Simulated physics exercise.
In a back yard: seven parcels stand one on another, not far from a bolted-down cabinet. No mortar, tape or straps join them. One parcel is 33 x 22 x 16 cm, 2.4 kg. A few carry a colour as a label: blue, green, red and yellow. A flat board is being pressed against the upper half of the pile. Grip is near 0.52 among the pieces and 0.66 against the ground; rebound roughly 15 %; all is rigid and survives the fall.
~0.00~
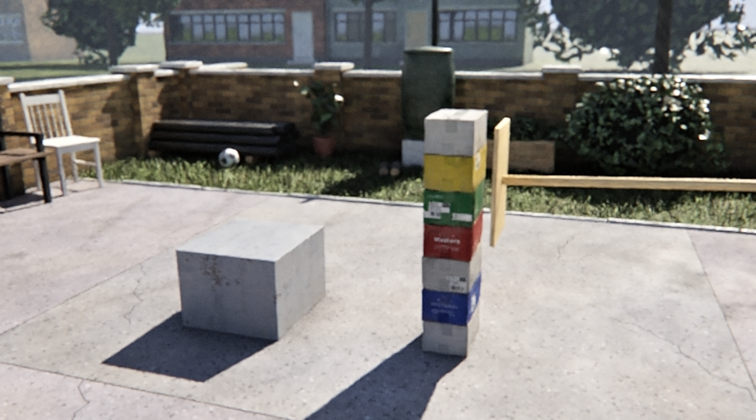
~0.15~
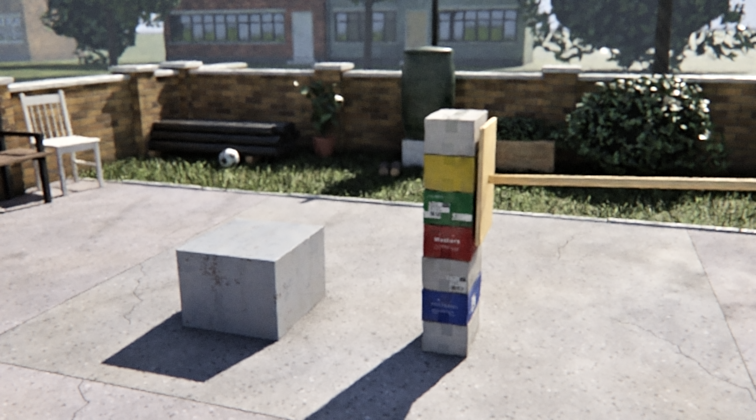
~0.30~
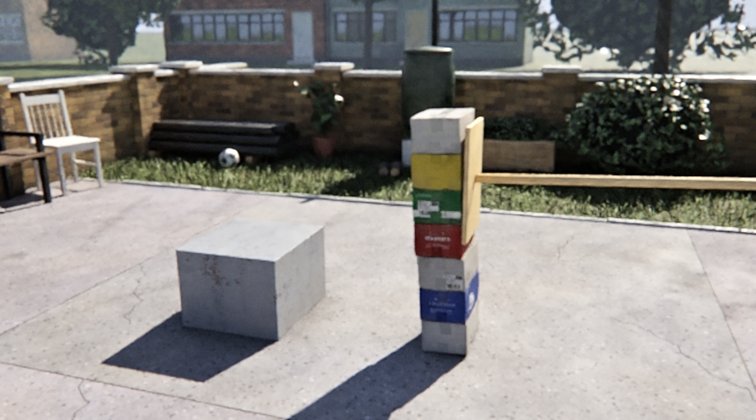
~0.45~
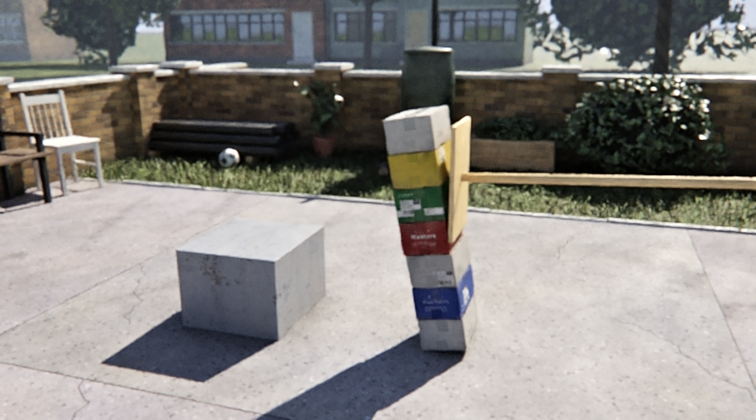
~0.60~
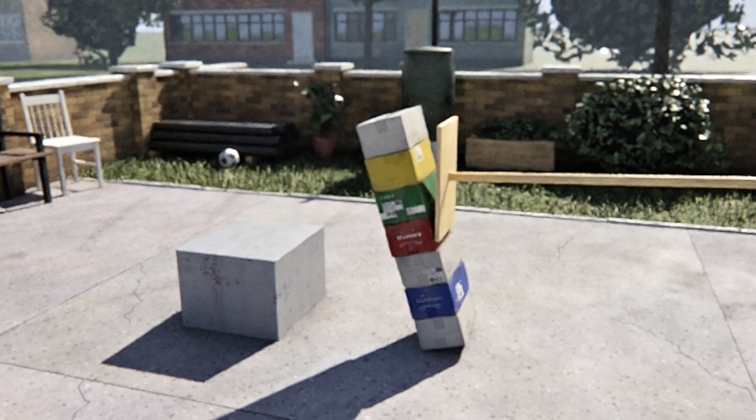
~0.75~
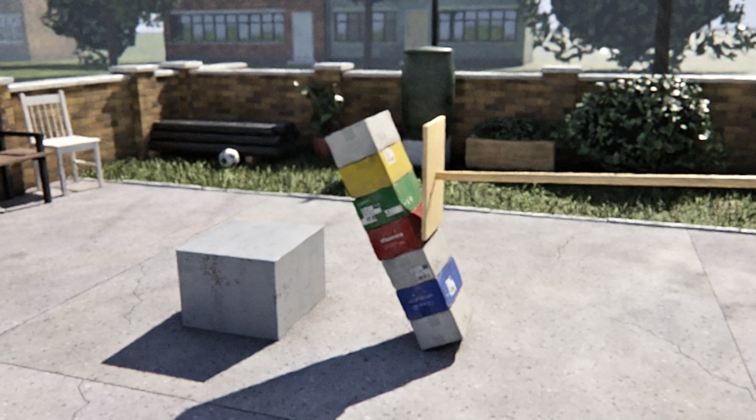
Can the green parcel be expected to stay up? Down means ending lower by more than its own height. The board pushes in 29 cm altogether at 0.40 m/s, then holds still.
It falls.
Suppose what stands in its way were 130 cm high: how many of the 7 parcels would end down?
Then 0.
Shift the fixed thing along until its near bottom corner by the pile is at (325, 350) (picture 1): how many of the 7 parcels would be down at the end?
Then 5.
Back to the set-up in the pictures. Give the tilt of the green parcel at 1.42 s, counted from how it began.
Roughly 80°.
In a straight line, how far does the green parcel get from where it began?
About 92 cm.
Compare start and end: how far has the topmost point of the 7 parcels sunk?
Roughly 52 cm.
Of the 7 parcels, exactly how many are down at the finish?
It comes to 5.
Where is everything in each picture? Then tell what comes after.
In the first picture (each place is the centre of the face we see best), board (495, 173) 8 cm short; green parcel (447, 209); red parcel (447, 243); yellow parcel (448, 174); all as stacked.
Board (480, 172) 20 mm short; green parcel (447, 209), in the second picture.
Board (466, 171) 40 mm in; green parcel (436, 207) moved 47 mm; yellow parcel (436, 172) moved 55 mm; 5 have shifted, in the third picture.
Board (452, 170) 10 cm in; green parcel (418, 205) tilted 9°; yellow parcel (414, 171) tilted 9°; steepest lean 9°, the parcel at (409, 135); 7 have shifted, in the fourth picture.
Board (438, 169) 16 cm in; green parcel (400, 206) tilted 16°; yellow parcel (391, 172) tilted 16°; steepest lean 16°, the parcel at (382, 137); 7 have shifted, in the fifth picture.
Board (425, 169) 22 cm in; green parcel (378, 209) tilted 24°; yellow parcel (365, 177) tilted 24°; red parcel (392, 240) tilted 24°; steepest lean 24°, the parcel at (351, 145); 7 have shifted, in the sixth picture.
By 0.86 s, none of the 7 parcels down, 7 disturbed; green parcel tilted 33°, 6 cm lower; yellow parcel tilted 33°, 9 cm lower.
By 1.04 s, 4 of the 7 parcels down; green parcel tilted 56°, 23 cm lower; blue parcel tilted 56°.
By 1.42 s, 5 of the 7 parcels down; green parcel on its side; yellow parcel upside down.
When it is over (2.1 s), 5 of the 7 parcels down; green parcel on its side; yellow parcel upside down; blue parcel on its side. In pixels of the last frame, middles, green parcel near (316, 301), yellow parcel near (251, 224).
